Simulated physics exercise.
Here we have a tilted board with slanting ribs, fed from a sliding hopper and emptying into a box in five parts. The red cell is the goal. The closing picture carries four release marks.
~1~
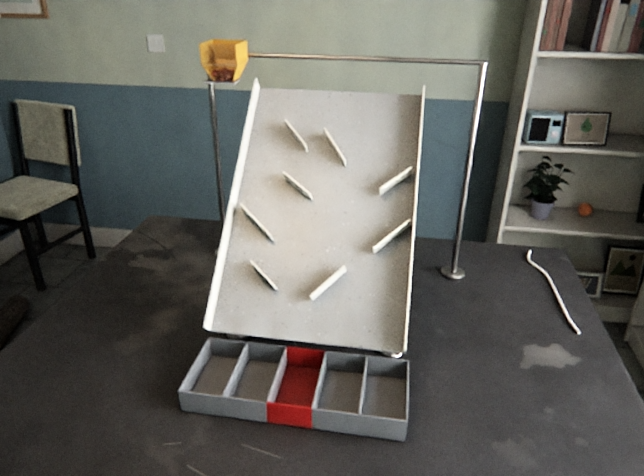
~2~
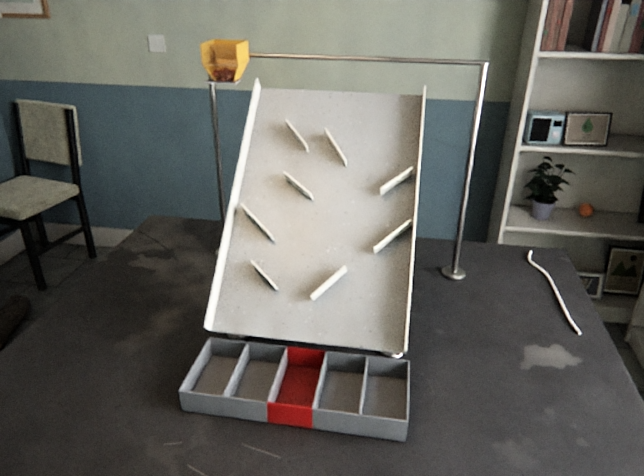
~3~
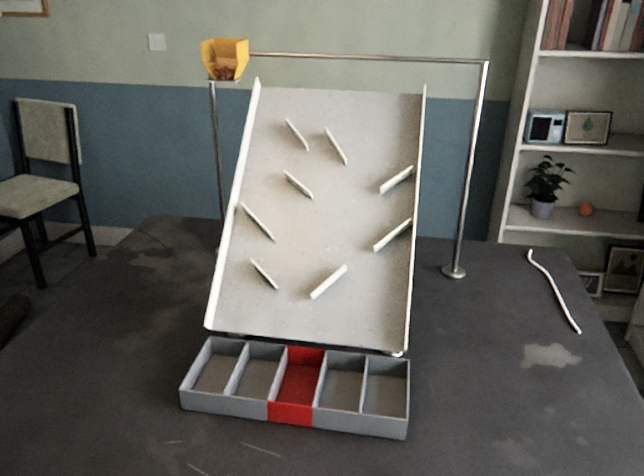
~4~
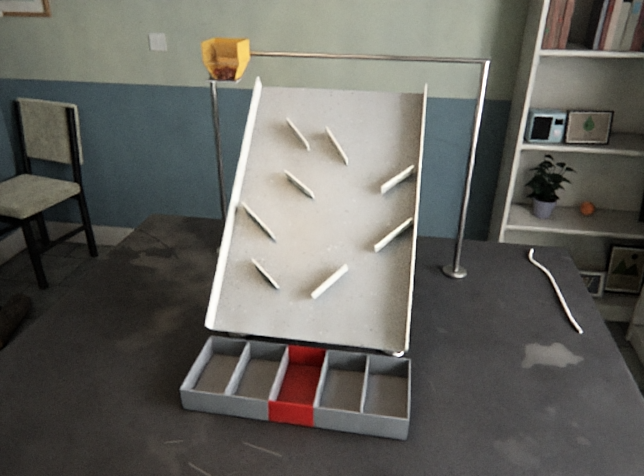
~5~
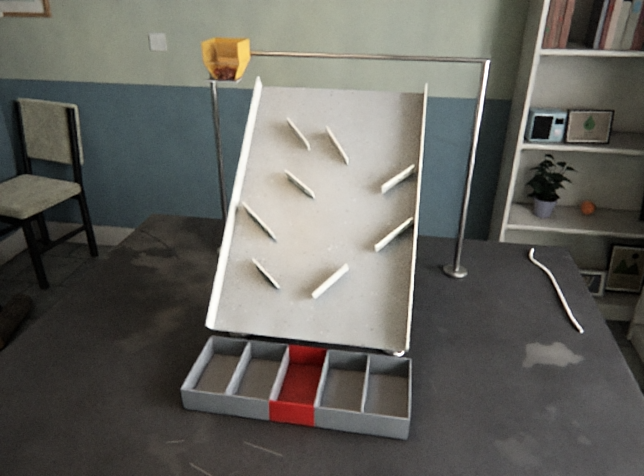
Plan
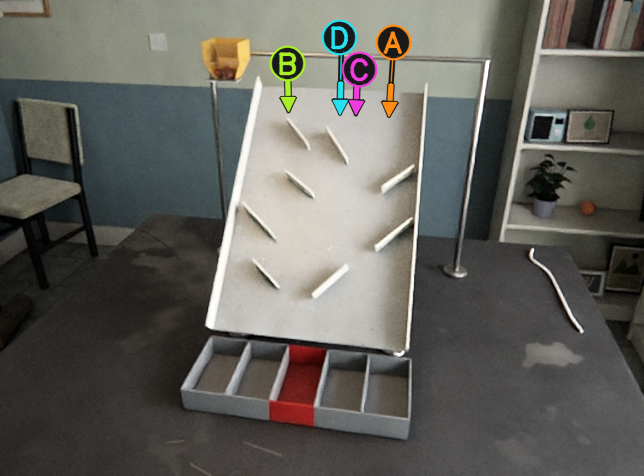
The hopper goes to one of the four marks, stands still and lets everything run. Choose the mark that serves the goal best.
Go for B.
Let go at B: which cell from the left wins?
The third.
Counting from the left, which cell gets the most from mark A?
The second from the left.
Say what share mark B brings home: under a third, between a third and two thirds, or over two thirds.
Between a third and two thirds.
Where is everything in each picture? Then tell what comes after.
In the first picture, hopper (227, 76), clay pellets, door shut.
In the second picture, ribs (286, 120) to (306, 145), (325, 128) to (346, 160), (284, 172) to (311, 194).
In the third picture, ribs (381, 188) to (413, 166), (241, 203) to (271, 234), (374, 247) to (411, 218).
In the fourth picture, ribs (252, 259) to (276, 284), (312, 295) to (346, 265).
In the fifth picture, red cell (292, 412), number 3 of 5 from the left.
On the marked copy, mark A meets the board at (389, 111); mark B meets the board at (288, 106); mark C meets the board at (356, 109); mark D meets the board at (340, 109).
For mark A, about a tenth in the red cell, almost all in other cells.
For mark B, roughly two thirds in the red cell, roughly a third in other cells.
For mark C, about a tenth in the red cell, the larger part in other cells.
For mark D, about a tenth in the red cell, almost all in other cells.
